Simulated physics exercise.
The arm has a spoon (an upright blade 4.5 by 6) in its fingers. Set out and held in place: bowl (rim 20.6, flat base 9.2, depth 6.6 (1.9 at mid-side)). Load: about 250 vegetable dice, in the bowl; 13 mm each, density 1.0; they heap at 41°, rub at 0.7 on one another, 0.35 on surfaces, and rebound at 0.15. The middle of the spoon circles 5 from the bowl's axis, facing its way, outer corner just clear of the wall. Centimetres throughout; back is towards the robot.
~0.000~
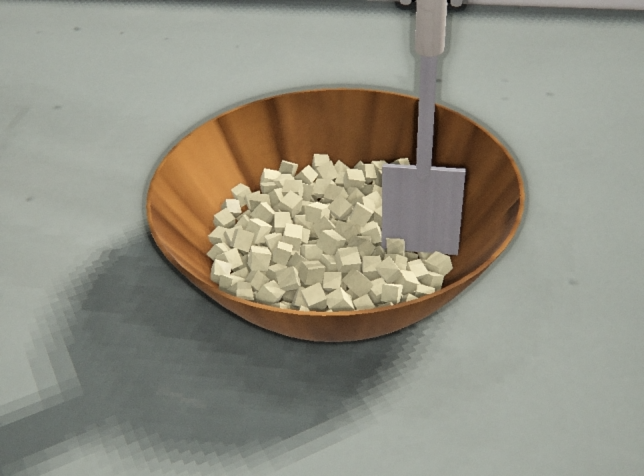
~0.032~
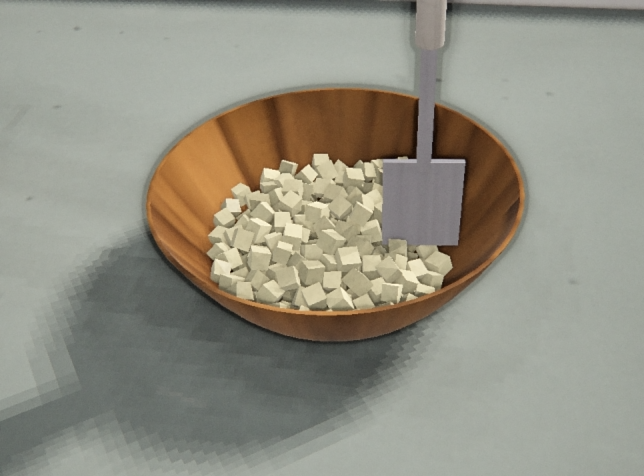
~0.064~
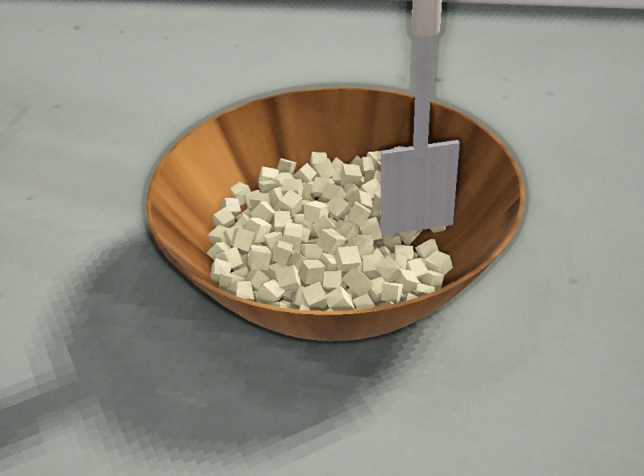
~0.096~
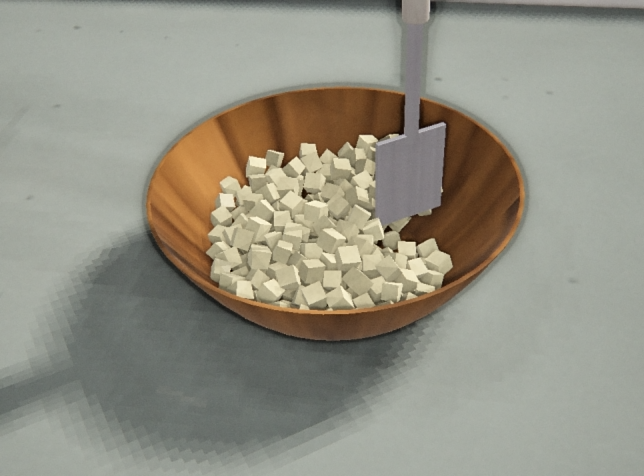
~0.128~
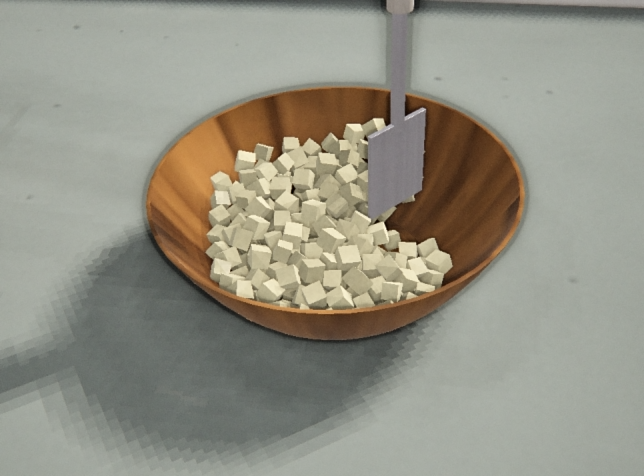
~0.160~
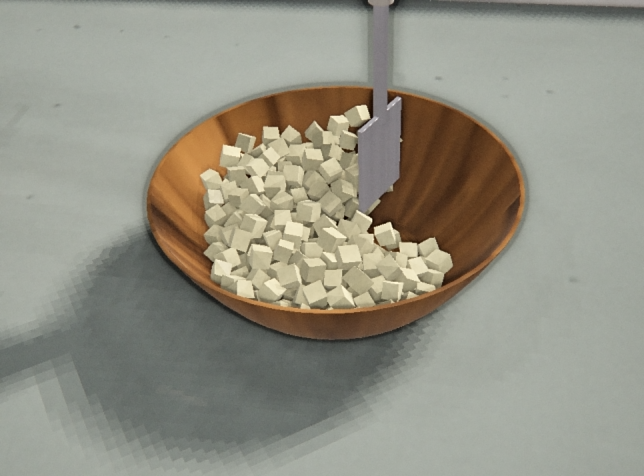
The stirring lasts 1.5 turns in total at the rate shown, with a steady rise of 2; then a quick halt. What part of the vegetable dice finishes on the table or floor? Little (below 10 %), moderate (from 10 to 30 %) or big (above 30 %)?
Answer: Moderate; from 10 to 30 % of the vegetable dice finish on the table or floor.
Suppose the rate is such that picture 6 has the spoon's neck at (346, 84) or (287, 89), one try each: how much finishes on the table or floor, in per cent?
About 20 and 40 per cent.
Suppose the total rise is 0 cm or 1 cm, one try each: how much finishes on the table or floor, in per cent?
Some 15 and 15 per cent.
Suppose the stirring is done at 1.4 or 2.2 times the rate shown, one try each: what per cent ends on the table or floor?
About 20 and 45 per cent.
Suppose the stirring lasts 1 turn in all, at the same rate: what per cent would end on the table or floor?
Then about 5 per cent.
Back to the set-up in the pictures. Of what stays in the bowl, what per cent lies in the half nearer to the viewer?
Some 50 per cent.
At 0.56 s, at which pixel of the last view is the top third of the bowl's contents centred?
Around (349, 282).
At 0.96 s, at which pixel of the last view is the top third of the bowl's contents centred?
Around (321, 142).
By 0.56 s, 252° round, highest piece 9 above the table; 237 in the bowl, 11 on the table or floor, 4 in flight or on the tool.
By 0.96 s, 78° round, highest piece 8 above the table; 212 in the bowl, 32 on the table or floor, 8 in flight or on the tool.
By 1.35 s, 180° round, highest piece 6 above the table; 207 in the bowl, 45 on the table or floor.
By 2.05 s, 180° round, highest piece 6 above the table; 207 in the bowl, 45 on the table or floor.
Final count, 207 in the bowl, 45 on the table or floor. That is 18 % on the table or floor.
